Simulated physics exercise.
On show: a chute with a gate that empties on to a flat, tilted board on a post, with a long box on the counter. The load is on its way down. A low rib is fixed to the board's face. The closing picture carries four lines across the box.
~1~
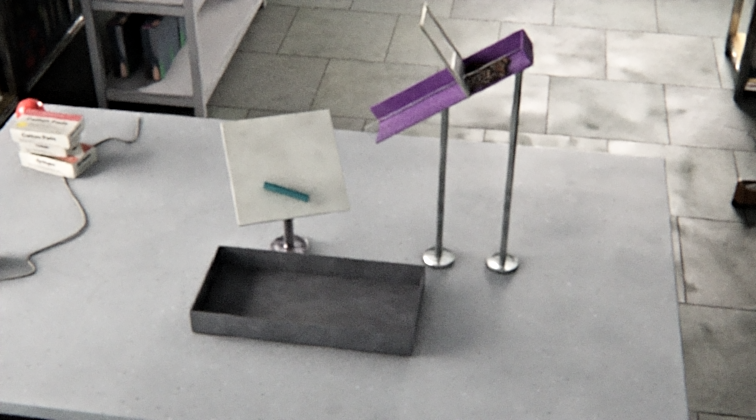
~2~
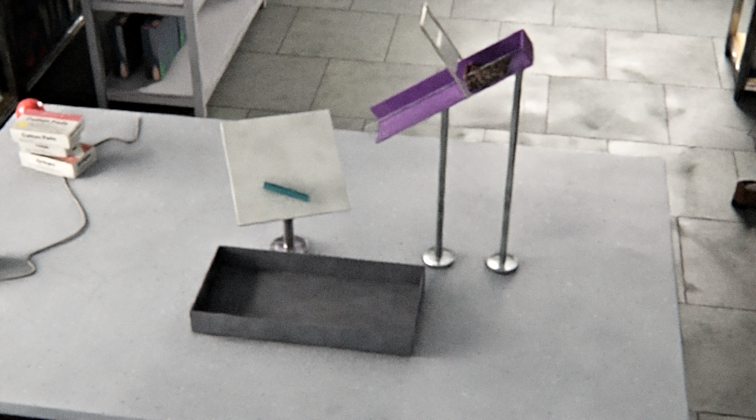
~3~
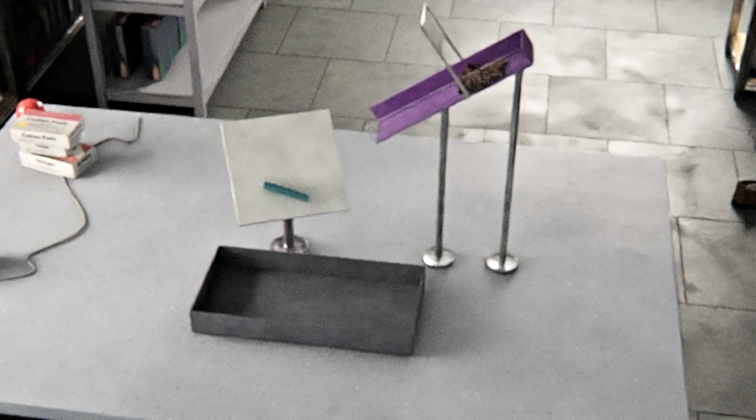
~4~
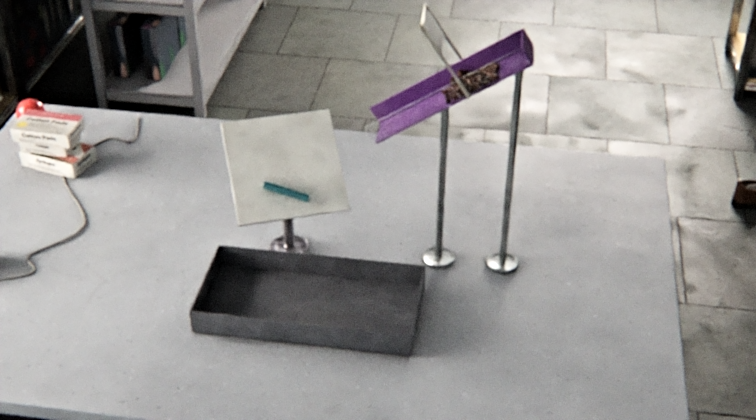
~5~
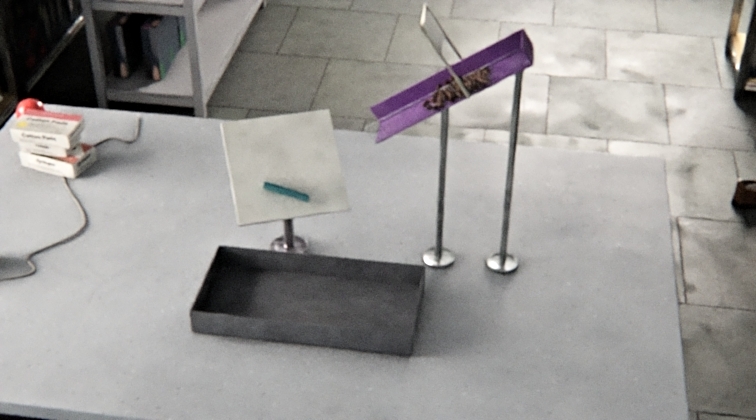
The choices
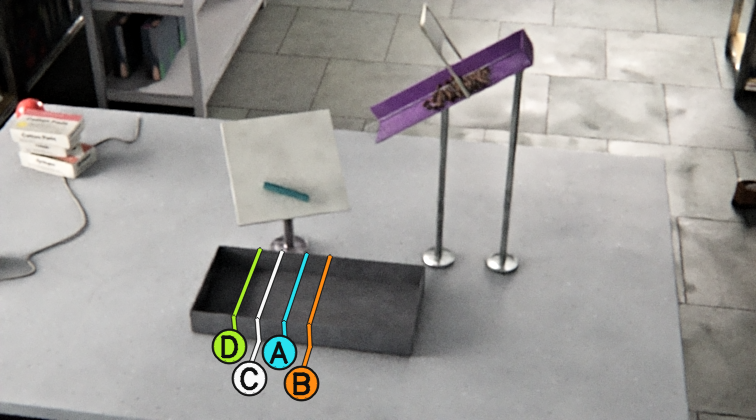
Small brown berries sliding slowly down a purple chute past a raised gate, above a tilted white board and empty grey box.
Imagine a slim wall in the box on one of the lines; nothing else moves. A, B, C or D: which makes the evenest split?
Choose B.
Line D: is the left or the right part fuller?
The right side.
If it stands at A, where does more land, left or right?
The right side.
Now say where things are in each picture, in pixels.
In the first frame, load behind the gate at (484, 71), allspice berries; lip of the chute at (378, 133), sloping gently.
In the second frame, middle of the board at (285, 166), tilted fairly steeply; middle of its low edge at (295, 217); of its high edge at (275, 116).
In the third frame, front corners of the box at (190, 311) and (412, 335), empty; front of the load at (459, 83).
In the fourth frame, middle of the load at (470, 83); its front at (445, 93), about a quarter of the way to the lip; rib from (264, 182) to (309, 196).
In the fifth frame, middle of the load at (459, 88); its front at (424, 105), about half of the way to the lip.
On the marked copy, line A crosses the front rim at (284, 321); line B crosses the front rim at (309, 324); line C crosses the front rim at (257, 318); line D crosses the front rim at (233, 316).
Choosing A, of what is caught, a small part on the left of the divider, nearly all on the right.
Choosing B, of what is caught, about half on the left of the divider, about half on the right.
Choosing C, of what is caught, a small part on the left of the divider, nearly all on the right.
Choosing D, of what is caught, a stray few on the left of the divider, nearly all on the right.
